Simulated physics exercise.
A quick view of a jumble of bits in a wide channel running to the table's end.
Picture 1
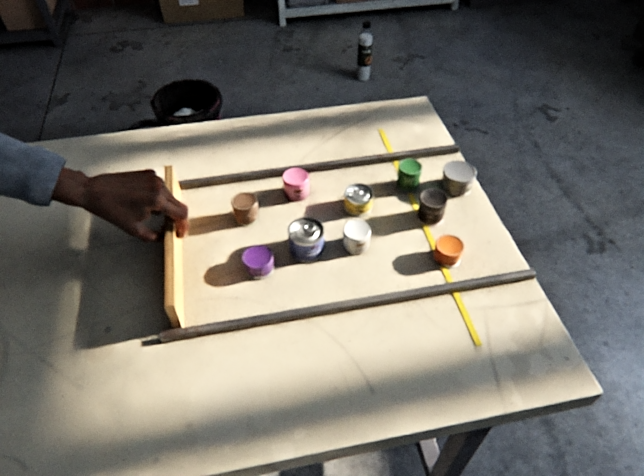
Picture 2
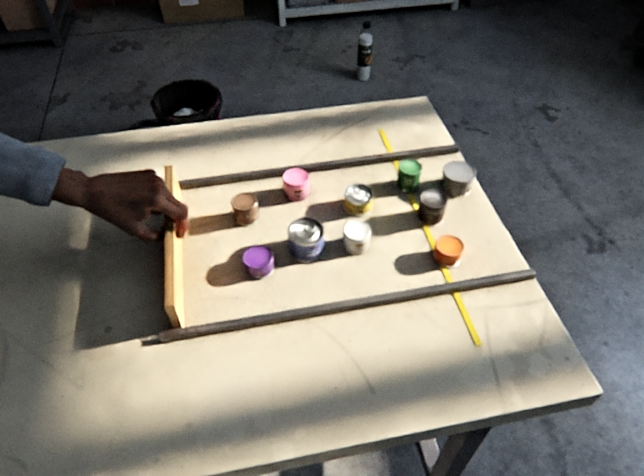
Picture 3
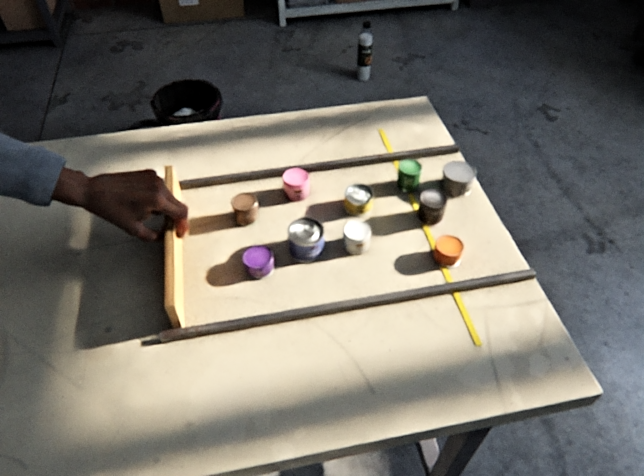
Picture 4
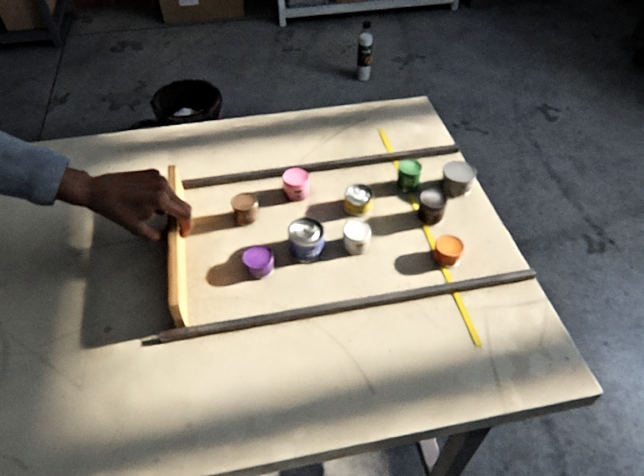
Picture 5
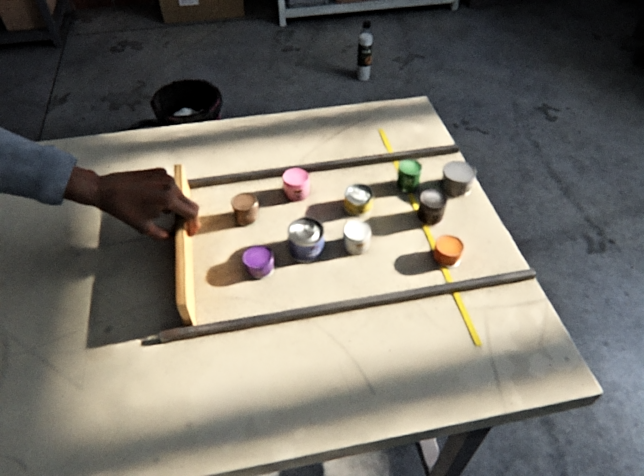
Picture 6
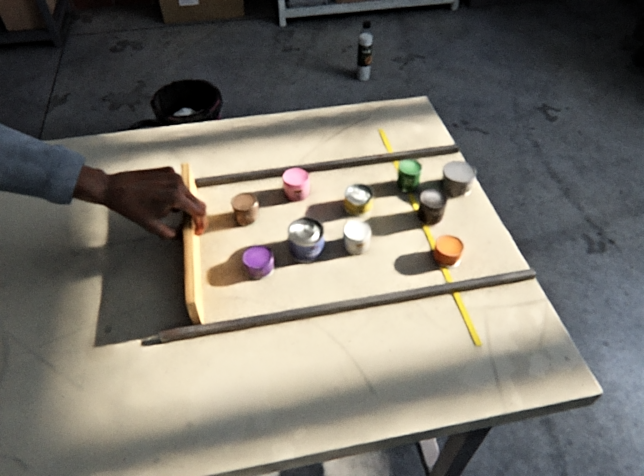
A wooden board, gripped by a hand at the left, stands still at first between two dark rails on a table, then slides slightly right toward a brown pot and a purple one. The scattered small pots, including orange and black ones by the yellow tape, stay where they are throughout.
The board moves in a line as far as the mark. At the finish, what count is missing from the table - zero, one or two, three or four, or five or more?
Missing: Zero.
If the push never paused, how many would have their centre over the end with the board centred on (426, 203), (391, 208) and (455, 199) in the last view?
Respectively, 0, 0 and 2.
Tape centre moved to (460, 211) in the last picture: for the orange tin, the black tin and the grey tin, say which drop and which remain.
Orange tin stays put, black tin goes off, grey tin goes off.
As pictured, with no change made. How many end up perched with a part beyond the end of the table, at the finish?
Overhang count: 1.
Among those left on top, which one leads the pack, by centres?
I reckon it's the grey tin.
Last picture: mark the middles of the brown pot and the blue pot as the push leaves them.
The brown pot at (423, 186), the blue pot at (440, 208).
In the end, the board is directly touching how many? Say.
4 end up touching it.
A little later, none off yet; grey tin at rest near (458, 179); black tin at rest near (432, 208); orange tin at rest near (448, 252).
When it is over, the number that fall off is zero.
